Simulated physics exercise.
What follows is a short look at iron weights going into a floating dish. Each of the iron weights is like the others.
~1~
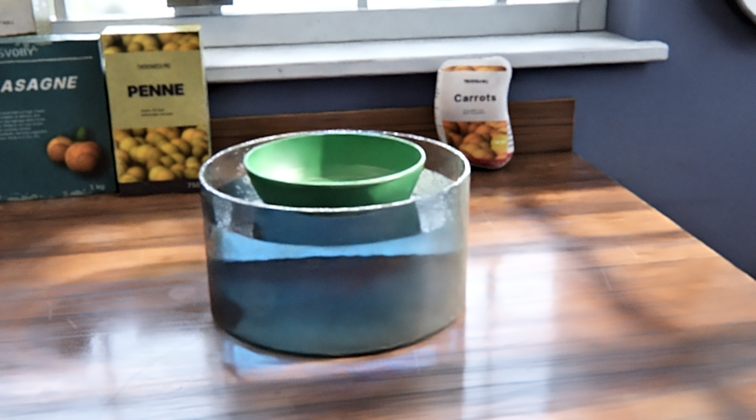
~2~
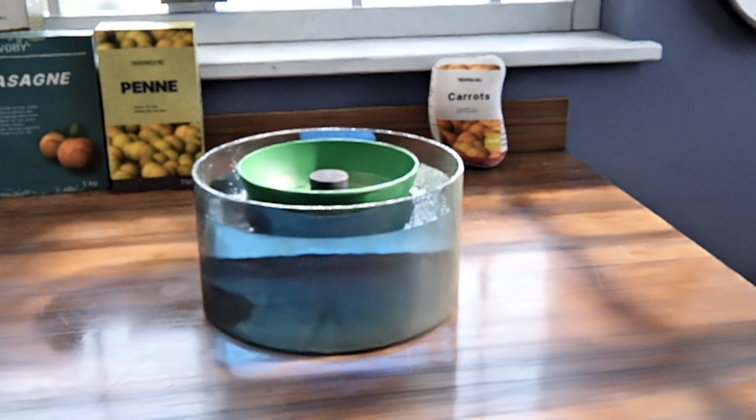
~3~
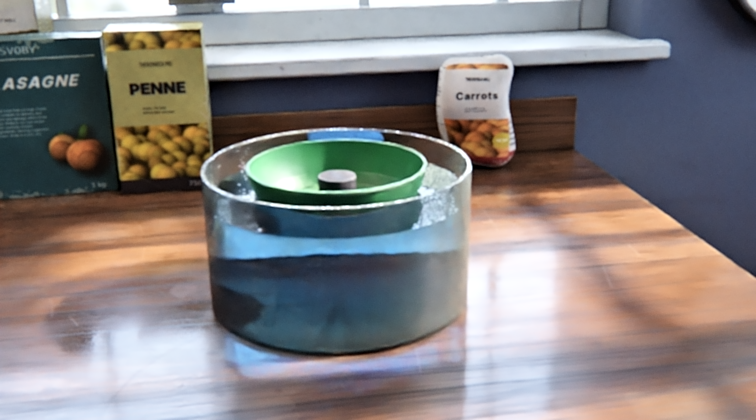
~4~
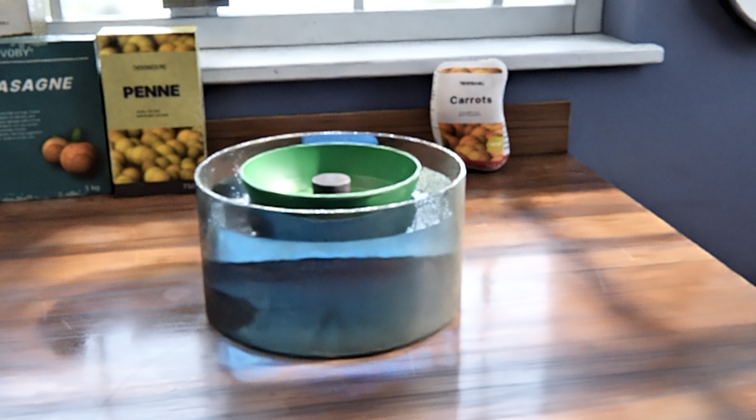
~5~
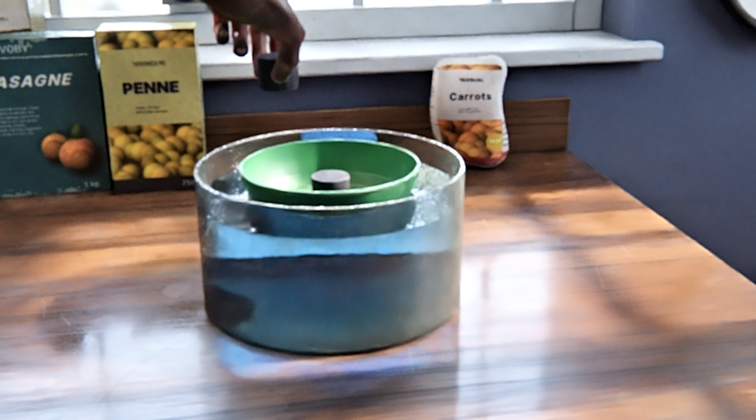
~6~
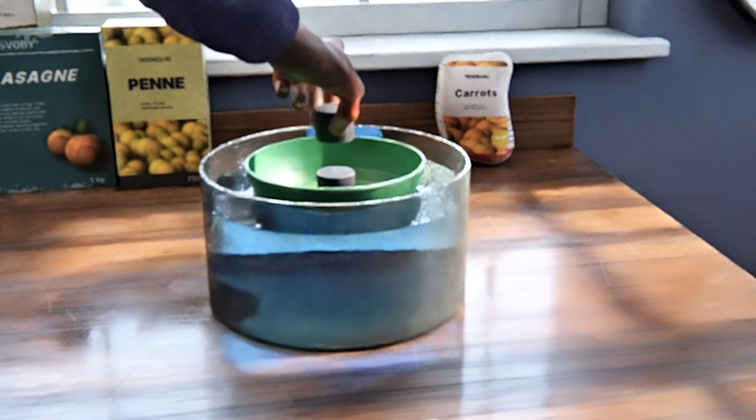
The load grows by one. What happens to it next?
It is going to remain buoyant after this.
Next, the iron weight is in and the dish dips.
After that, it steadies; about a third of its side above the surface.
Finally, the dish floats; about a third of its side above the surface.
